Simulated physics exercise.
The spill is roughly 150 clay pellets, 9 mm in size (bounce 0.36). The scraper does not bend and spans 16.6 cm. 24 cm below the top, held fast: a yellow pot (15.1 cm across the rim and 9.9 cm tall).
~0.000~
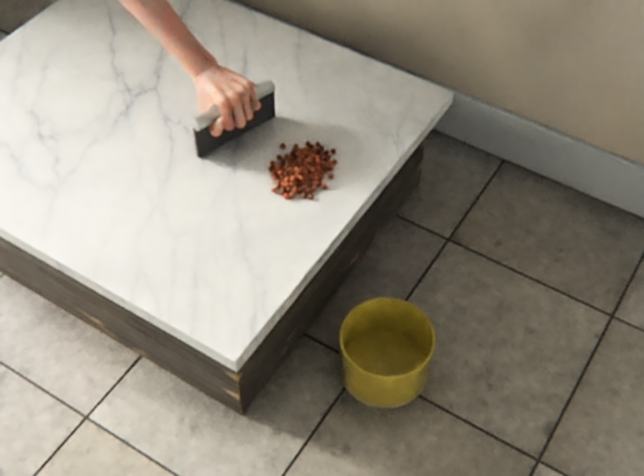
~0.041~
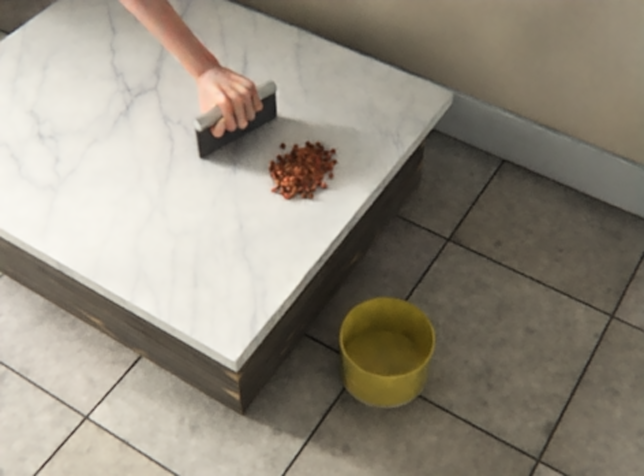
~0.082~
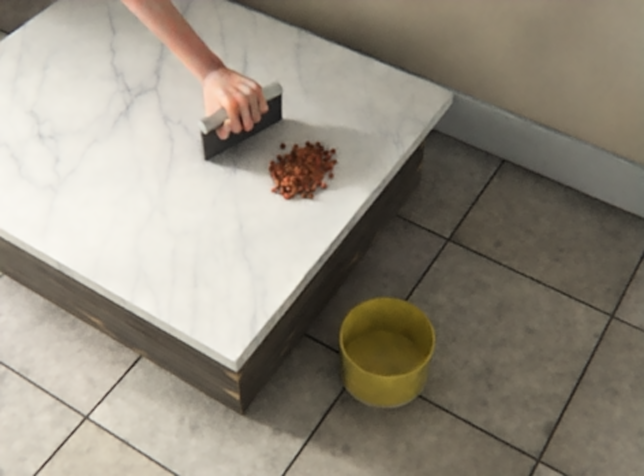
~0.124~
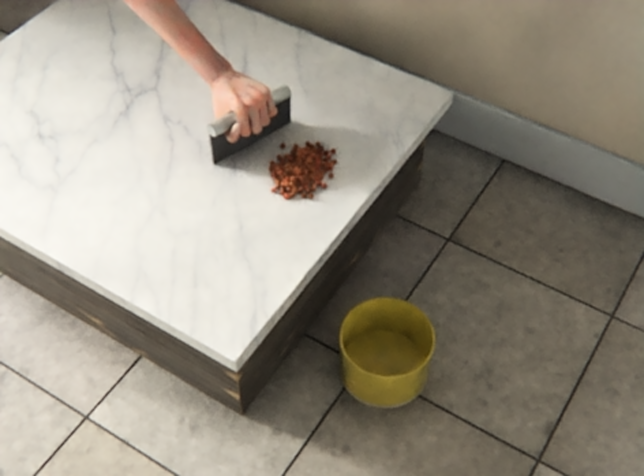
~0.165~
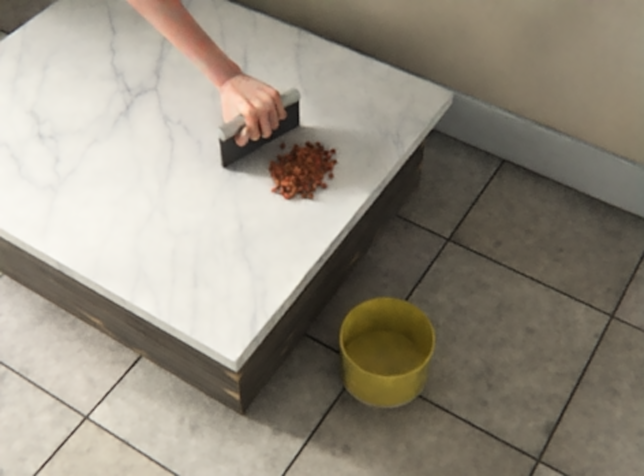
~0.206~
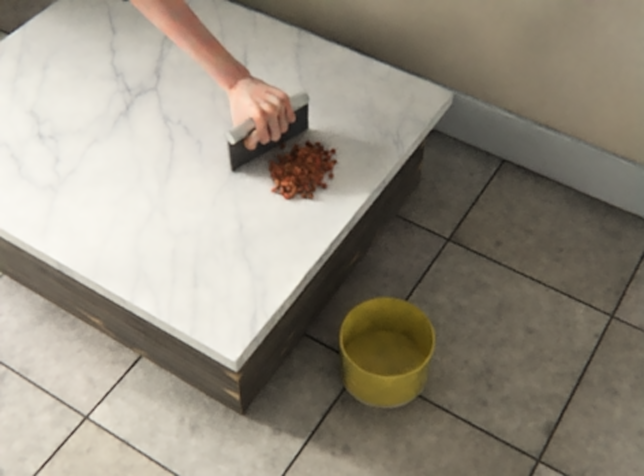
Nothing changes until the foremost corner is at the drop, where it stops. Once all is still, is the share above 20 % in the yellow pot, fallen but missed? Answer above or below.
In the yellow pot: Below; fallen but missed: Above.
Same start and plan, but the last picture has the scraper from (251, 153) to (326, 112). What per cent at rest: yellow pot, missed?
Yellow pot 0, missed 60.
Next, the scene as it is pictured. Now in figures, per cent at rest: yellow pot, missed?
Yellow pot 0, missed 40.
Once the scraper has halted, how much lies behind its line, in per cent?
About 10 per cent.
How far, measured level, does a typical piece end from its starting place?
Some 12 cm.
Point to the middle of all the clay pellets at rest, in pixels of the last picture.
Near (351, 206).
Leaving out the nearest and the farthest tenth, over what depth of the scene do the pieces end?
Roughly 14 cm.
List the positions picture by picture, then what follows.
In the first frame, scraper from (196, 134) to (272, 94); moved 0.0 cm; pieces shifted so far, 0; middle of the spill at (300, 166); yellow pot at (387, 336).
In the second frame, scraper from (198, 134) to (274, 95); moved 0.4 cm; pieces shifted so far, 0; middle of the spill at (300, 166).
In the third frame, scraper from (203, 137) to (279, 97); moved 1.4 cm; pieces shifted so far, 0; middle of the spill at (300, 166).
In the fourth frame, scraper from (212, 140) to (288, 100); moved 3.2 cm; pieces shifted so far, 0; middle of the spill at (300, 166).
In the fifth frame, scraper from (221, 143) to (297, 103); moved 4.9 cm; pieces shifted so far, 0; middle of the spill at (300, 166).
In the sixth frame, scraper from (230, 147) to (306, 106); moved 6.7 cm; pieces shifted so far, 0; middle of the spill at (300, 166); yellow pot at (387, 336). Its speed is about 0.43 m/s, heading 5 degrees away from the viewer.
Then, at 0.43 s, scraper 16 cm from its start, spill 13 cm wide; still on top 100 %.
Then, at 0.66 s, scraper 24 cm from its start, spill 16 cm wide; off the edge, not caught 15 %, still on top 85 %.
After 0.85 s, scraper 24 cm from its start, spill 16 cm wide; off the edge, not caught 40 %, still on top 60 %.
In the end, at 1.7 s, yellow pot 0 %, fallen but missed 40 %, still on top 60 %.
